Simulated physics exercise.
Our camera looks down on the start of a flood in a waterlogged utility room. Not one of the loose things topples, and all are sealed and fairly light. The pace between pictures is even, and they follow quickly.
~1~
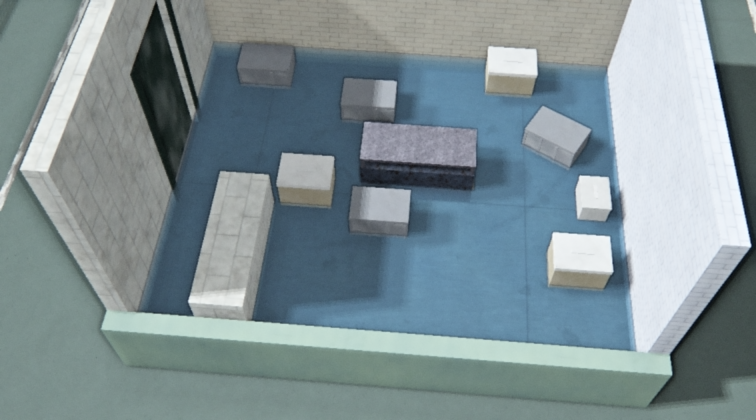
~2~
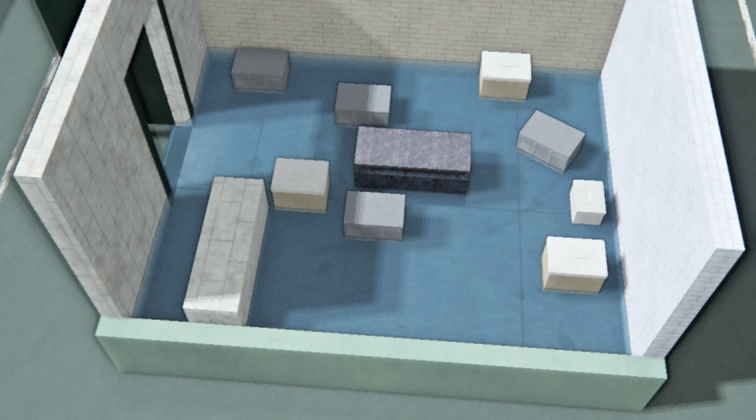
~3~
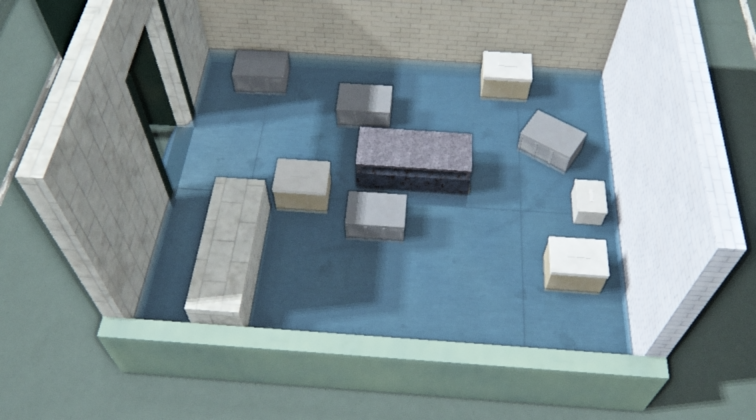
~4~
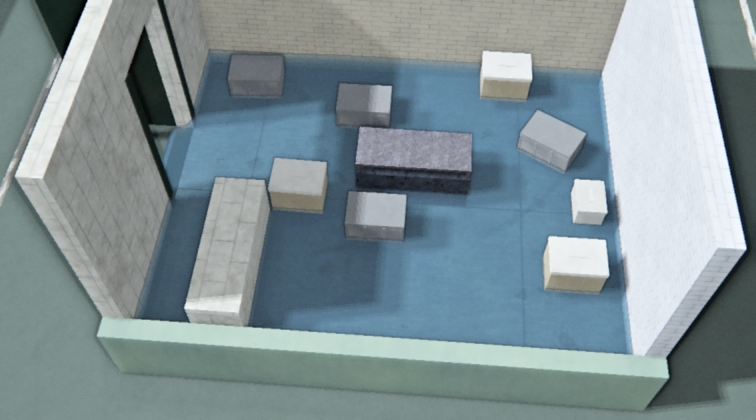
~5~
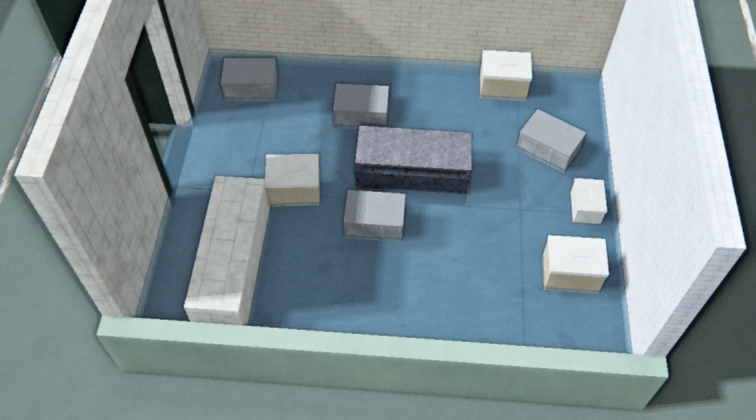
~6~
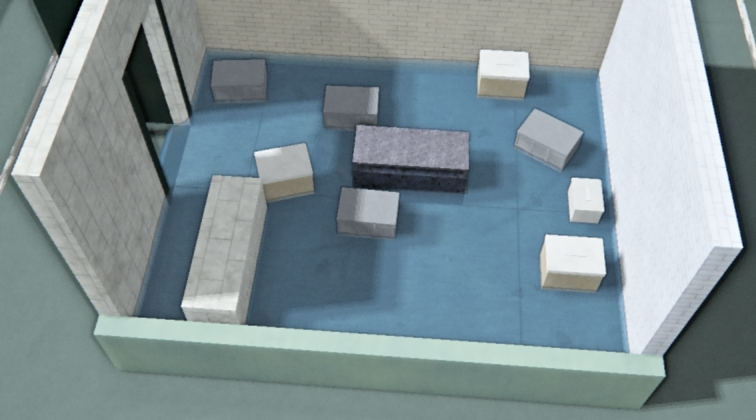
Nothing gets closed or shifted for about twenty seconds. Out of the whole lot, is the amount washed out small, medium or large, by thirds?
Medium: One to two thirds.
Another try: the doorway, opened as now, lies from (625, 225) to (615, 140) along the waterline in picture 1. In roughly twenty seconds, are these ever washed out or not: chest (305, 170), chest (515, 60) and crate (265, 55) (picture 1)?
Result by object, in the order asked: Not flushed / flushed / not flushed.
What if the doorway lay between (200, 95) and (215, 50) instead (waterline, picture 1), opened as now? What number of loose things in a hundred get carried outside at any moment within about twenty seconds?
Close to 50 percent.
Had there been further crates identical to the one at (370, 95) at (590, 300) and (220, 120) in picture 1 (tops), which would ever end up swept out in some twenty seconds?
One after the other: Never escapes, escapes.
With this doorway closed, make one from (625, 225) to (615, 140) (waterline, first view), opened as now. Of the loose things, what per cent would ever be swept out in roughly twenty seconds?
It comes to about 80 per cent.
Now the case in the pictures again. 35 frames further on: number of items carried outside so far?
By then the total stands at 4.
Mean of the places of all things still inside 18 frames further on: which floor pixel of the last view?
About (504, 171).
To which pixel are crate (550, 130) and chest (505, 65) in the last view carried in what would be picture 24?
Estimated: (507, 112); (415, 61).
A moment on, 0 of 8 are out; 8 afloat.
Next, 4 of 8 are out; 4 afloat.
Later, 4 of 8 are out; 4 afloat.
In the end, 4 of 8 are out; 4 afloat.
